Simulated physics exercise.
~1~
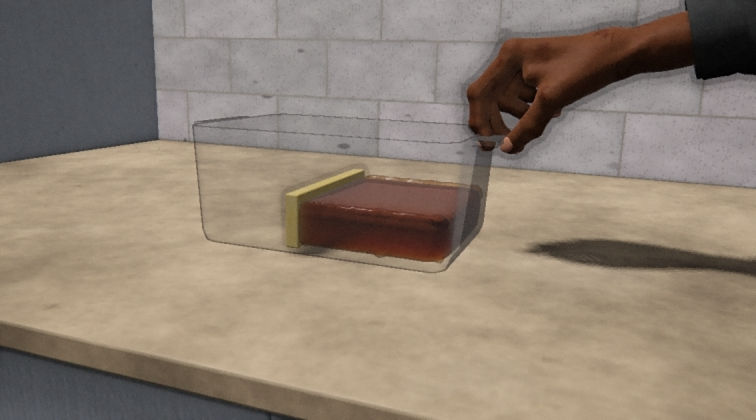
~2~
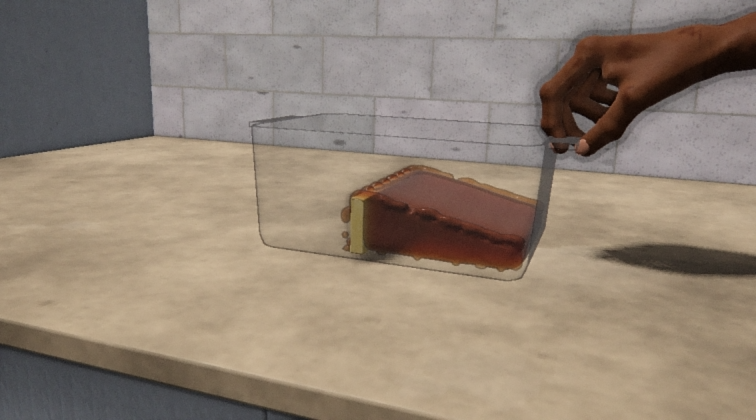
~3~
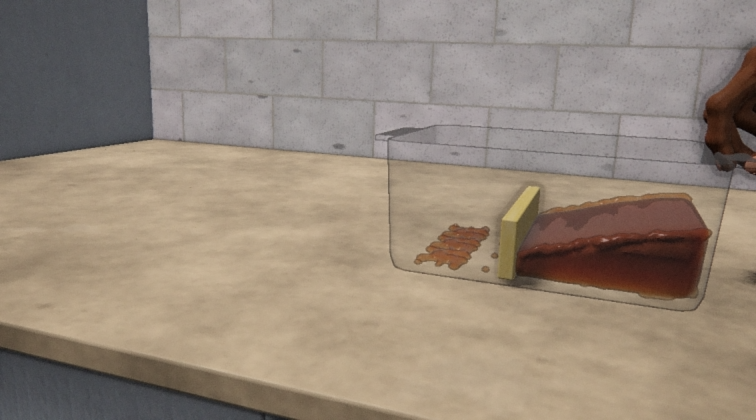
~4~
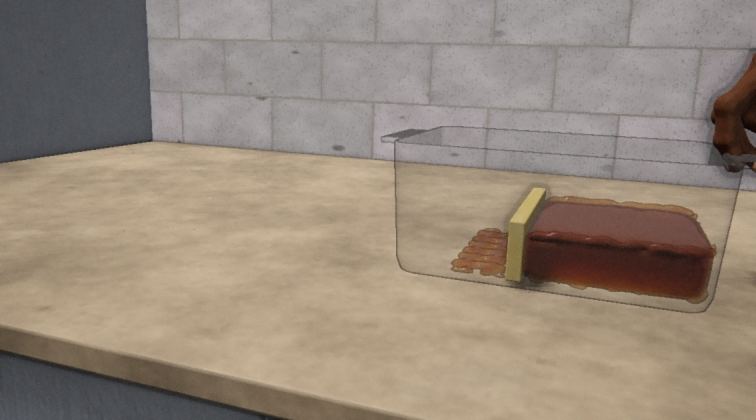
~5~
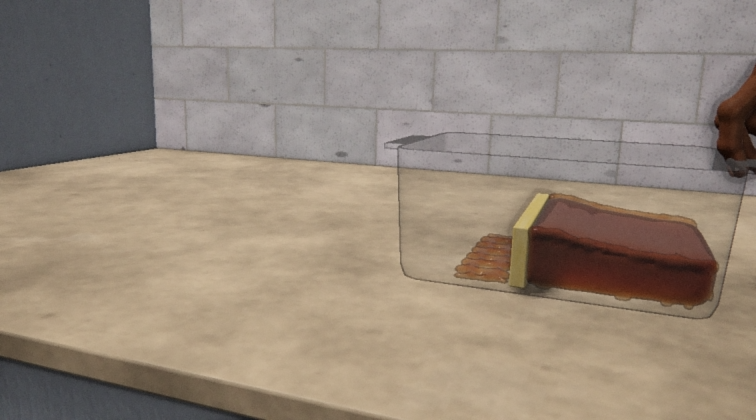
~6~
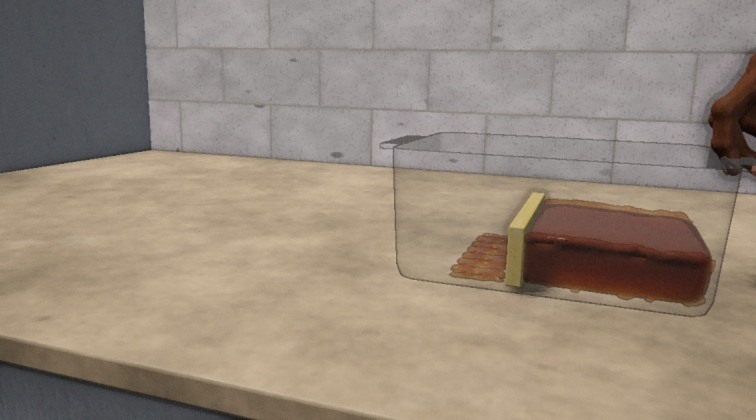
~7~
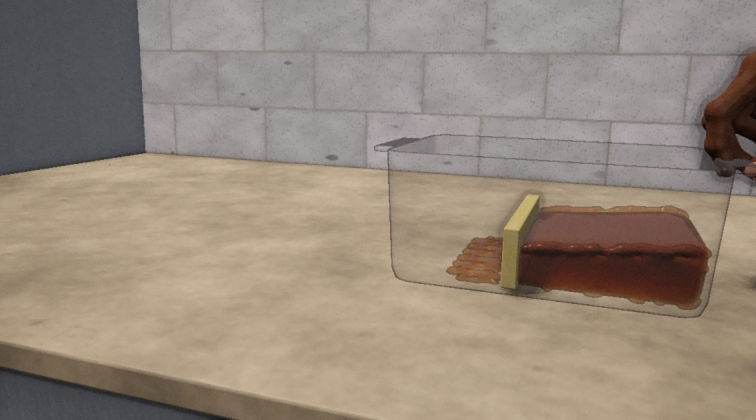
At the start, a clear food box sits on a beige counter before a grey block wall, with reddish-brown tea filling only the part to the right of a yellow divider. A hand grips the box's upper right edge and pulls it rightwards. As the box slides, the tea tilts and sloshes, and a little gets into the left part, leaving a small patch on the floor there. The box comes to rest near the right side, the hand still at its rim. The tea rocks gently and settles, nearly all of it still right of the divider, with none outside the box.
